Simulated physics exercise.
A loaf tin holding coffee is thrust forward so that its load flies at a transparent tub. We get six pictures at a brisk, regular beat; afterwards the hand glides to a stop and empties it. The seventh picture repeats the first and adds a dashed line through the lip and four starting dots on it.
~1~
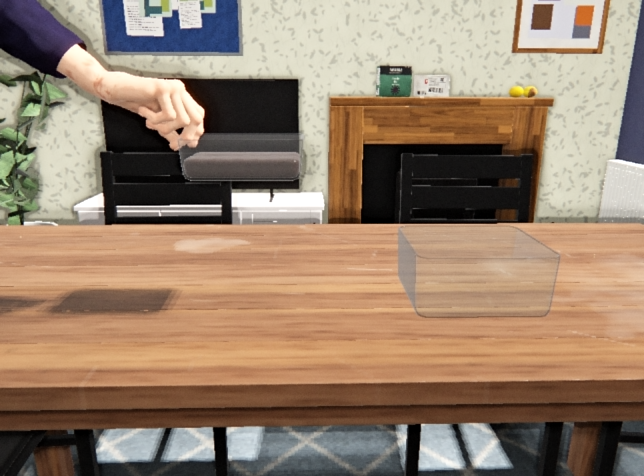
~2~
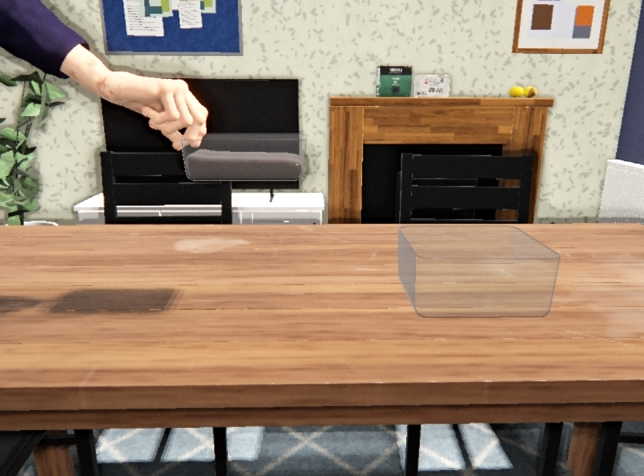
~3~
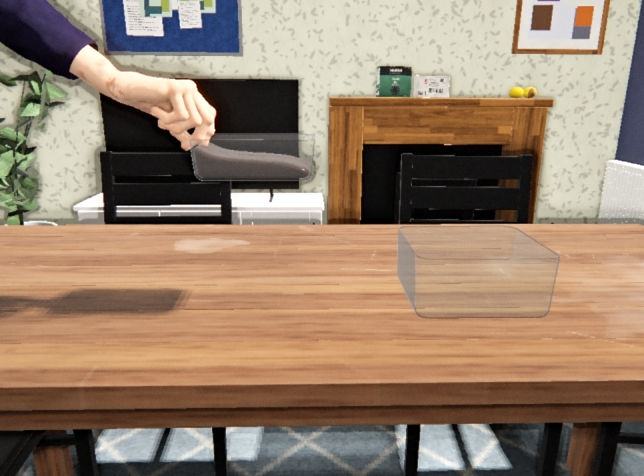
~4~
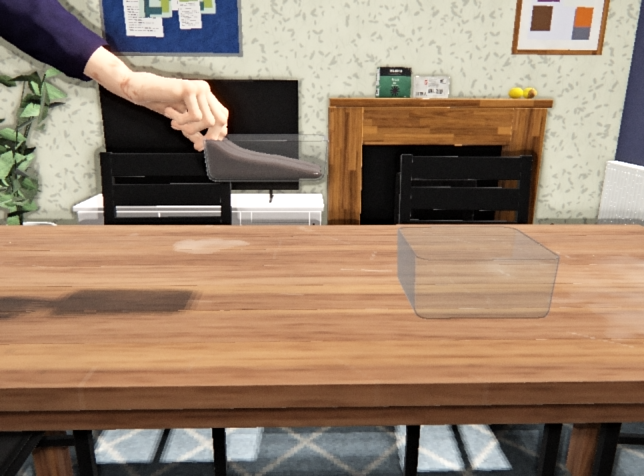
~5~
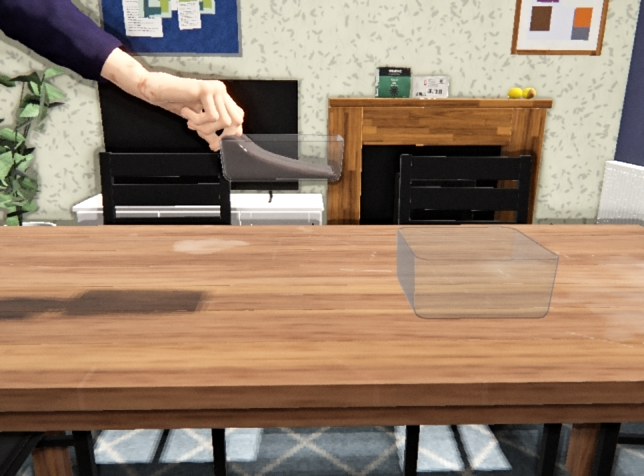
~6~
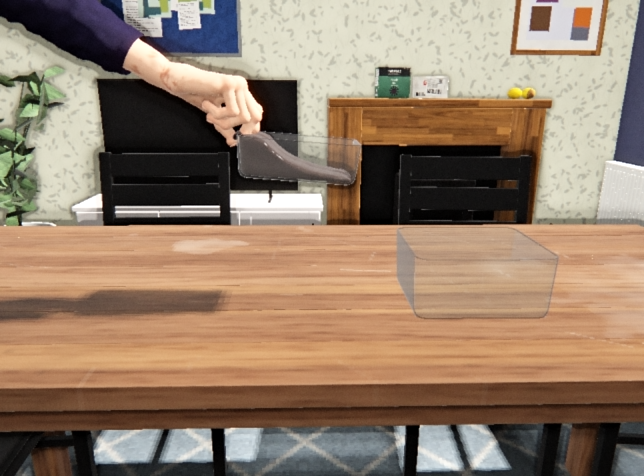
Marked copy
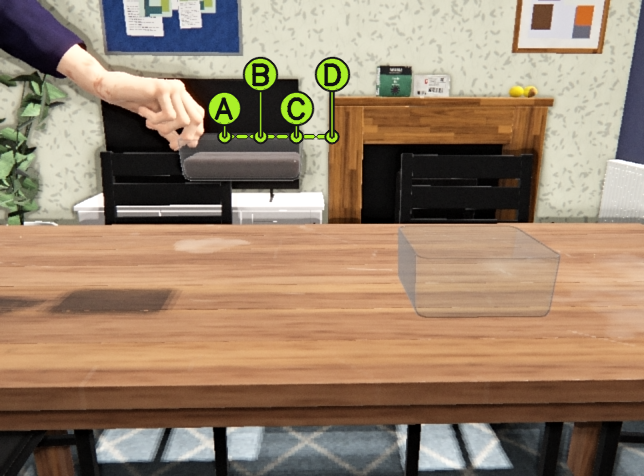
A hand carrying a clear container of dark liquid rightward above a wooden table, the liquid sloshing and sloping up toward the hand.
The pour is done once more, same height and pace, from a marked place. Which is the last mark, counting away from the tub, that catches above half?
D is the one.
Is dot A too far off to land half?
Yes, that goes wrong.
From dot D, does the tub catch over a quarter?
Yes, clearly.
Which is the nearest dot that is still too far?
That is dot C.
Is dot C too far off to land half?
Yes, that goes wrong.
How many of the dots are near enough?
One of the four.
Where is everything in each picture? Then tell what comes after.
Upright, lip at (301, 136); tub from (414, 315) to (548, 314); nothing has left yet, in the first frame.
Upright, lip at (304, 136); nothing has left yet, in the second frame.
Upright, lip at (313, 136); nothing has left yet, in the third frame.
Upright, lip at (325, 137); nothing has left yet, in the fourth frame.
Upright, lip at (340, 137); coffee is over the rim, down to (225, 136), in the fifth frame.
Tipped about 4°, lip at (357, 142); nothing has left yet, in the sixth frame.
On the marked copy, A at (224, 136); B at (260, 136); C at (296, 136); D at (332, 136).
With A, about 0 % lands in the tub, 99 % falls short.
With B, about 8 % lands in the tub, 90 % falls short and 3 % goes beside or beyond.
With C, about 28 % lands in the tub, 67 % falls short and 5 % goes beside or beyond.
With D, about 72 % lands in the tub, 24 % falls short and 4 % goes beside or beyond.
